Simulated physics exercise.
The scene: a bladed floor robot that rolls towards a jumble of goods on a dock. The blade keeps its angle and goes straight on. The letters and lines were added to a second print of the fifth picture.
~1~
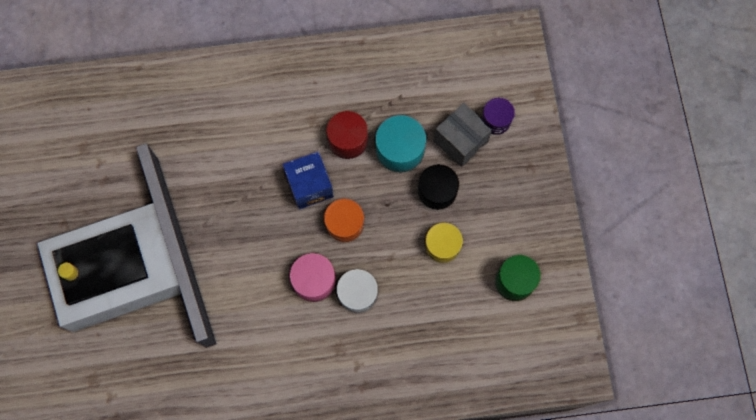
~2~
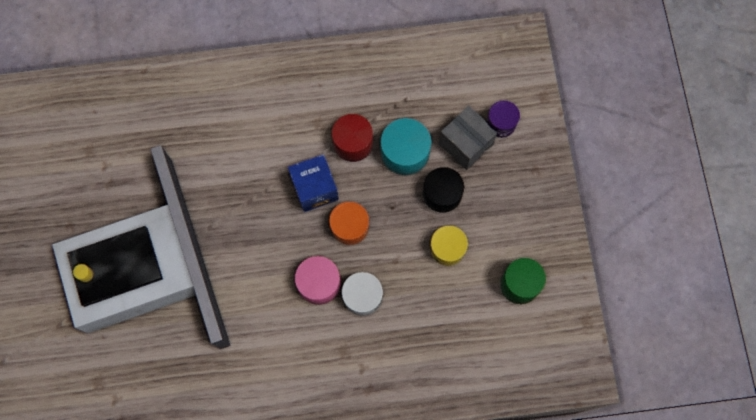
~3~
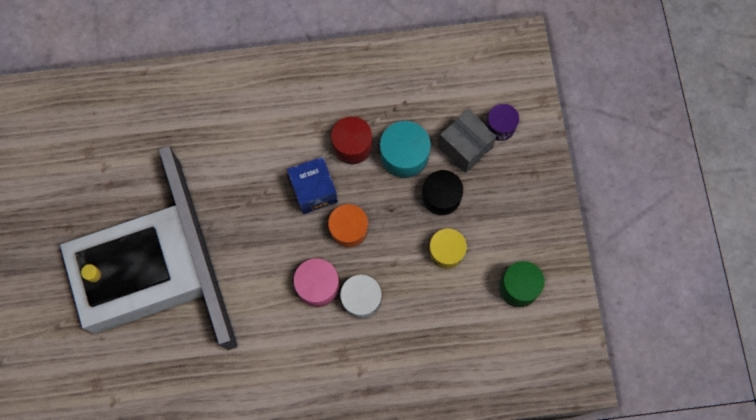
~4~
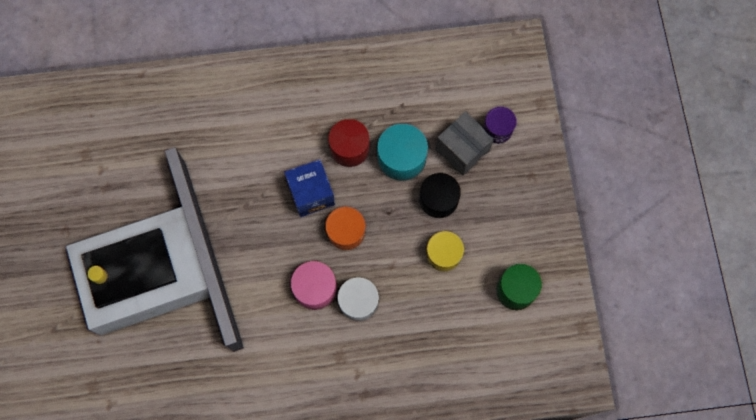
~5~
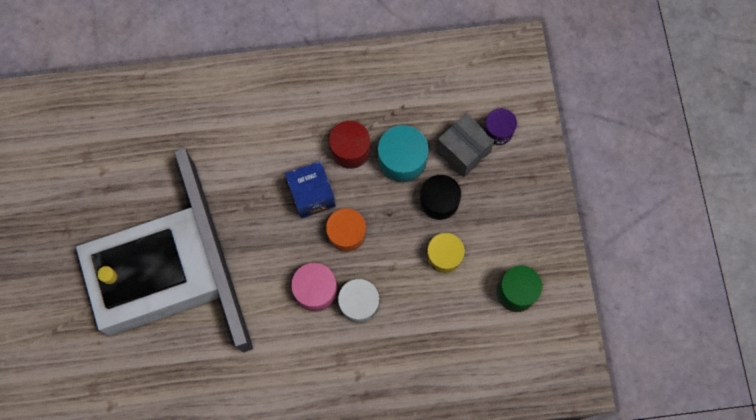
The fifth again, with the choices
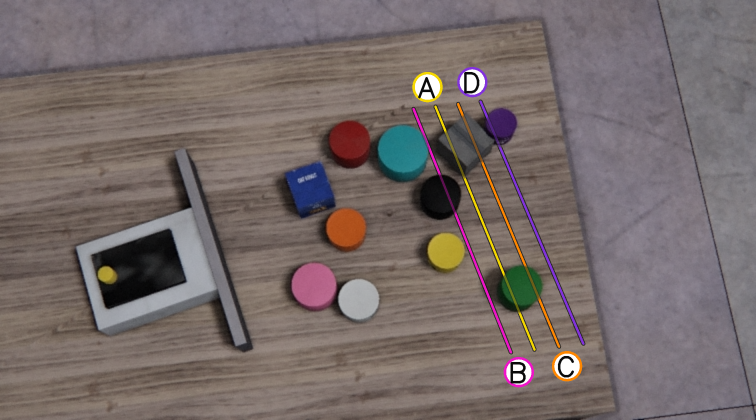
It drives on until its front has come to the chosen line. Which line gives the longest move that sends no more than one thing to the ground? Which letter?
Line C.
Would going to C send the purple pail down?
Yes.
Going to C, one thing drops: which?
The purple pail goes over.
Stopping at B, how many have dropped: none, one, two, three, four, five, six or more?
The count is none.
On the copy, A at (483, 223); B at (460, 226); C at (507, 220); D at (530, 217).
On C. First, robot (254, 253); white pail (369, 302); blue box (329, 188).
Then, robot (364, 240); purple pail (533, 124); grey box (501, 142).
Finally, robot (446, 230); purple pail over the edge; green canister (595, 300); one fallen.
By contrast, A is within the limit but short; B is within the limit but short; D drops three.
